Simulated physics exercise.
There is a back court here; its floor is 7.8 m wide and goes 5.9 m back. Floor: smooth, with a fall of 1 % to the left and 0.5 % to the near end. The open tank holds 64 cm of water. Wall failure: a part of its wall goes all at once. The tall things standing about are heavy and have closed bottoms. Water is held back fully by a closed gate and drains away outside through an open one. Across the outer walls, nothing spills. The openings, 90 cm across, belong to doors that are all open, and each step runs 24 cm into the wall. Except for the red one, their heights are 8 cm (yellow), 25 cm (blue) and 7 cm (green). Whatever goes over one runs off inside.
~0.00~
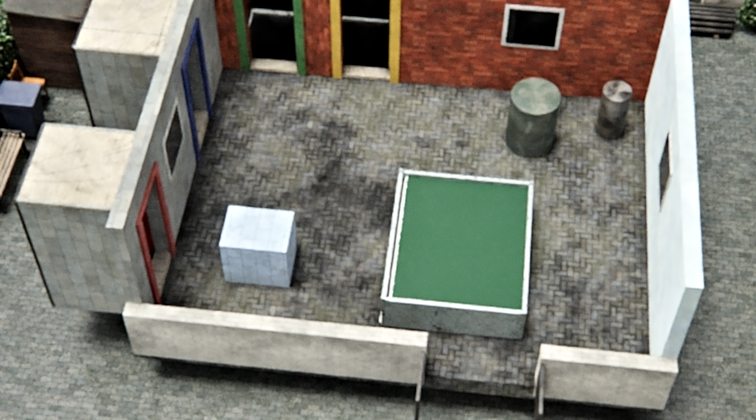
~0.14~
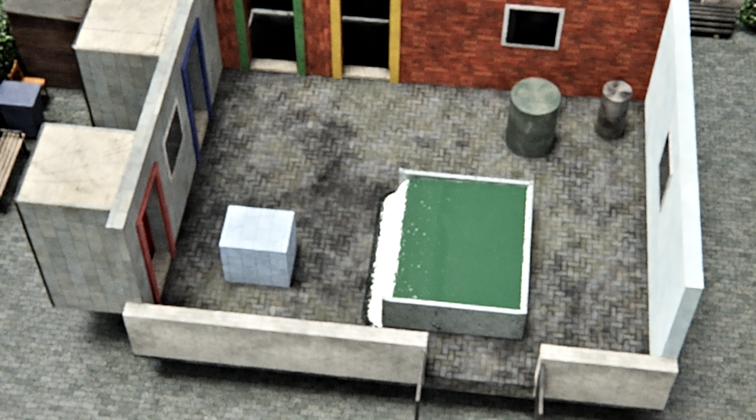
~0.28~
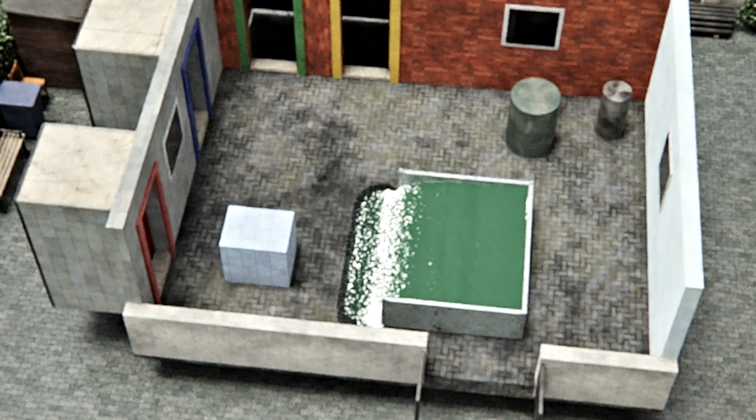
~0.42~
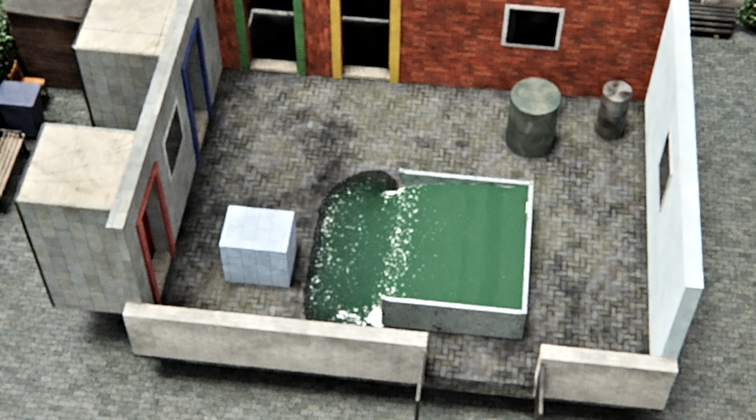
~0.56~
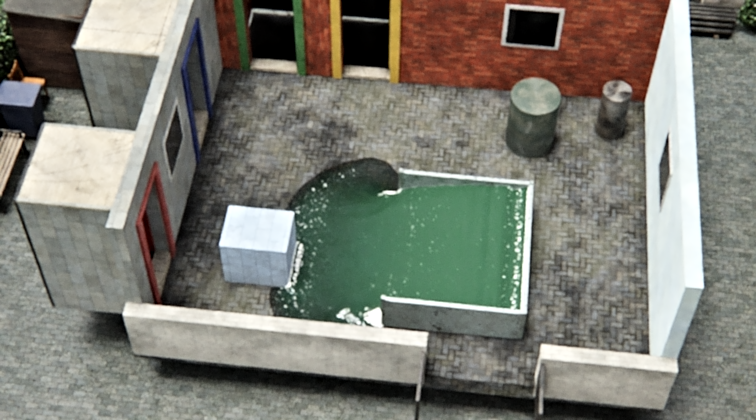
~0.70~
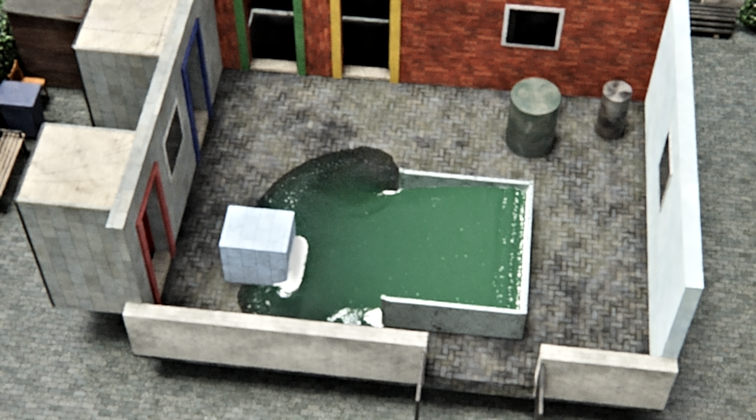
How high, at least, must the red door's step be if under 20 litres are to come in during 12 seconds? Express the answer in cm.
I would say about 26 cm.
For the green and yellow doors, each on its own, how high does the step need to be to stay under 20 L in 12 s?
You'd want about 24 centimetres at green and about 11.0 centimetres at yellow.
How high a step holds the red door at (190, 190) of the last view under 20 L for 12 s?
It needs roughly 27 cm.
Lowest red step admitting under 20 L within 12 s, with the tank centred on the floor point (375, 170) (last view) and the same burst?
It should be around 18 cm high.
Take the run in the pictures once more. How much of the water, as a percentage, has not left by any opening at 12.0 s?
I'd put it at about 84 per cent.
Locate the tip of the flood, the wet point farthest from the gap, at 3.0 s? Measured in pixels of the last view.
(222, 72).
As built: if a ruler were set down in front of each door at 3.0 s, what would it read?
Lab note, cm: Yellow 0; blue 25; red 28; green 19.
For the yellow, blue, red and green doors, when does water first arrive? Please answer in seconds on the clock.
Yellow 3.8 seconds, blue 1.6 seconds, red 1.1 seconds, green 2.4 seconds.
After 1.4 s water covers 35 % of the floor, deepest (47 cm) near (303, 264); 9 cm at the red door, 0 litres in over its 20 cm step.
After 3.0 s water covers 45 % of the floor, deepest (46 cm) near (222, 72); 28 cm at the red door, 28 litres in over its 20 cm step.
After 12.0 s water covers 95 % of the floor, deepest (11 cm) near (230, 342); 9 cm at the red door, 58 litres in over its 20 cm step.
At the red door as built, the water arrived by 1.2 s and peaked near 33 cm at 2.4 s.
Run again over the same 12 s with other heights there, 42 litres in over 22 cm, 7 litres over 30 cm. The limit of 20 litres is kept from about 26 cm up.
